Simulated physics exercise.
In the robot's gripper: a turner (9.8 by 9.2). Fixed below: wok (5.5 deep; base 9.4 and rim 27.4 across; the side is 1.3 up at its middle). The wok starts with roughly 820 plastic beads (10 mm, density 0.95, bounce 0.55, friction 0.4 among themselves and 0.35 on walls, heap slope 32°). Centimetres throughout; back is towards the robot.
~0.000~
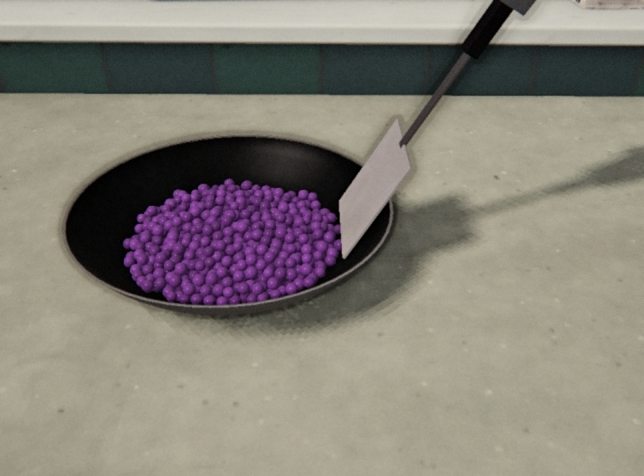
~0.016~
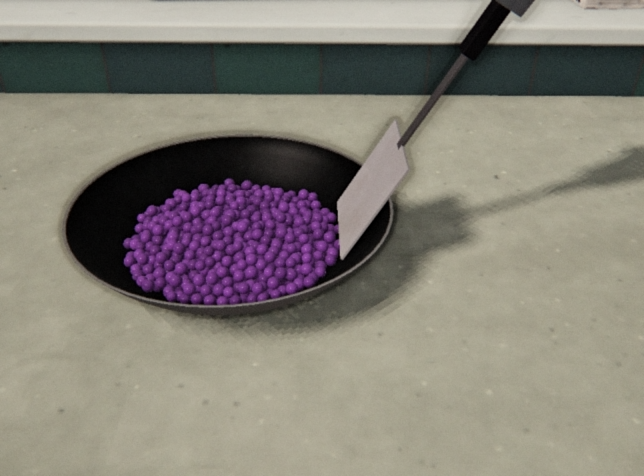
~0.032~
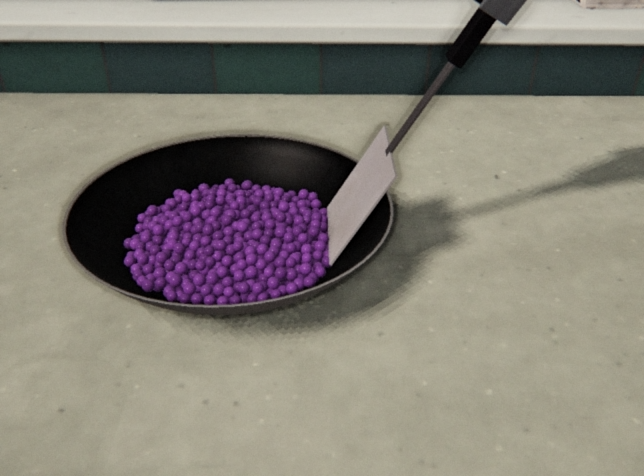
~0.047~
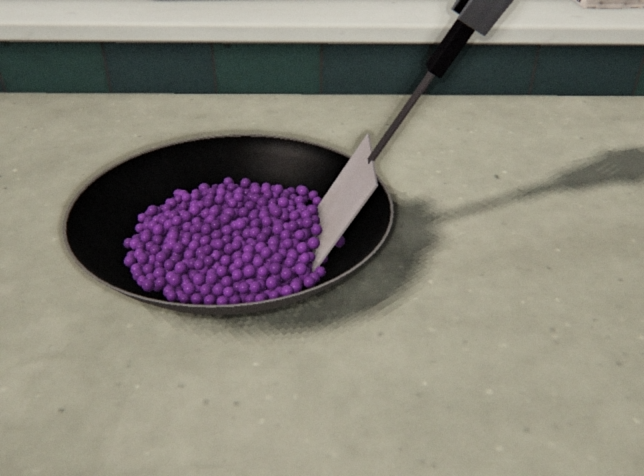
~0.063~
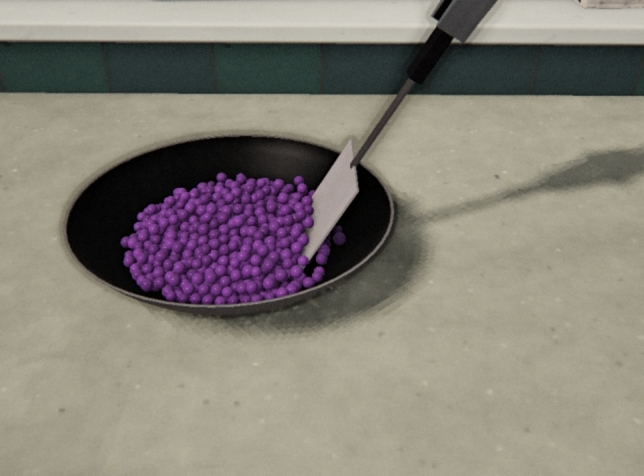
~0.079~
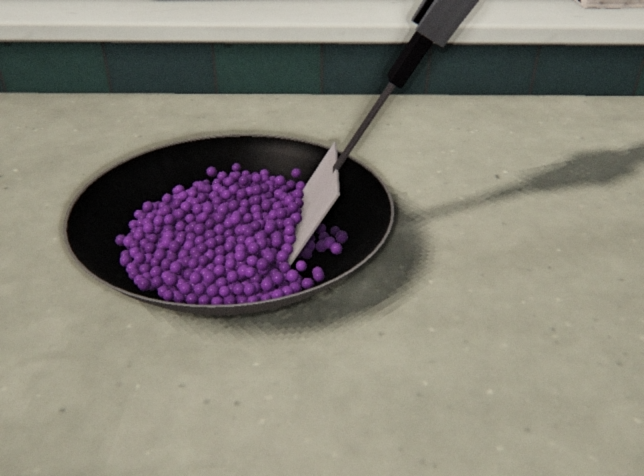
At the start, a turner held by a gripper rests at the right side of a black wok holding a heap of purple beads. The turner then moves left into the heap, pushing beads slightly leftward, while a few beads slip around its blade and gather on its right side.
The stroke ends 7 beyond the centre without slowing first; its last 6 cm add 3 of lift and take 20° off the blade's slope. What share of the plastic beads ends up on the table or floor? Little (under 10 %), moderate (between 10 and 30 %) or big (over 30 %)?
On the table or floor the share is moderate, between 10 and 30 %.
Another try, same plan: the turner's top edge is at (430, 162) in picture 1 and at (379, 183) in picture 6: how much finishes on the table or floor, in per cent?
About 5 per cent.
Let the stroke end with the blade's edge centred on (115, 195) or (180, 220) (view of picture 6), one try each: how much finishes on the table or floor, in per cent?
Some 40 and 5 per cent.
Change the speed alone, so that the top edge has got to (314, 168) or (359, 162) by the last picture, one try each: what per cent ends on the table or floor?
Some 30 and 5 per cent.
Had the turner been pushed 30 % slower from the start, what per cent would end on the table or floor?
It would be near 5 per cent.
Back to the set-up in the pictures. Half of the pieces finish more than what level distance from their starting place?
Some 5 cm.
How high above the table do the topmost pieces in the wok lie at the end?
Some 5.5 cm.
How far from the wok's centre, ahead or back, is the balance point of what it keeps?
Roughly 4.0 cm ahead.
After 0.12 s, sloping 60°, highest piece 7 above the table; 823 in the wok.
After 0.16 s, sloping 52°, highest piece 7 above the table; 822 in the wok, 1 on the blade or in flight.
After 0.38 s, sloping 40°, highest piece 7 above the table; 658 in the wok, 120 on the table or floor, 45 on the blade or in flight.
After 1.43 s, sloping 40°, highest piece 5 above the table; 657 in the wok, 166 on the table or floor.
In the end, 657 in the wok, 166 on the table or floor. That is 20 % on the table or floor.
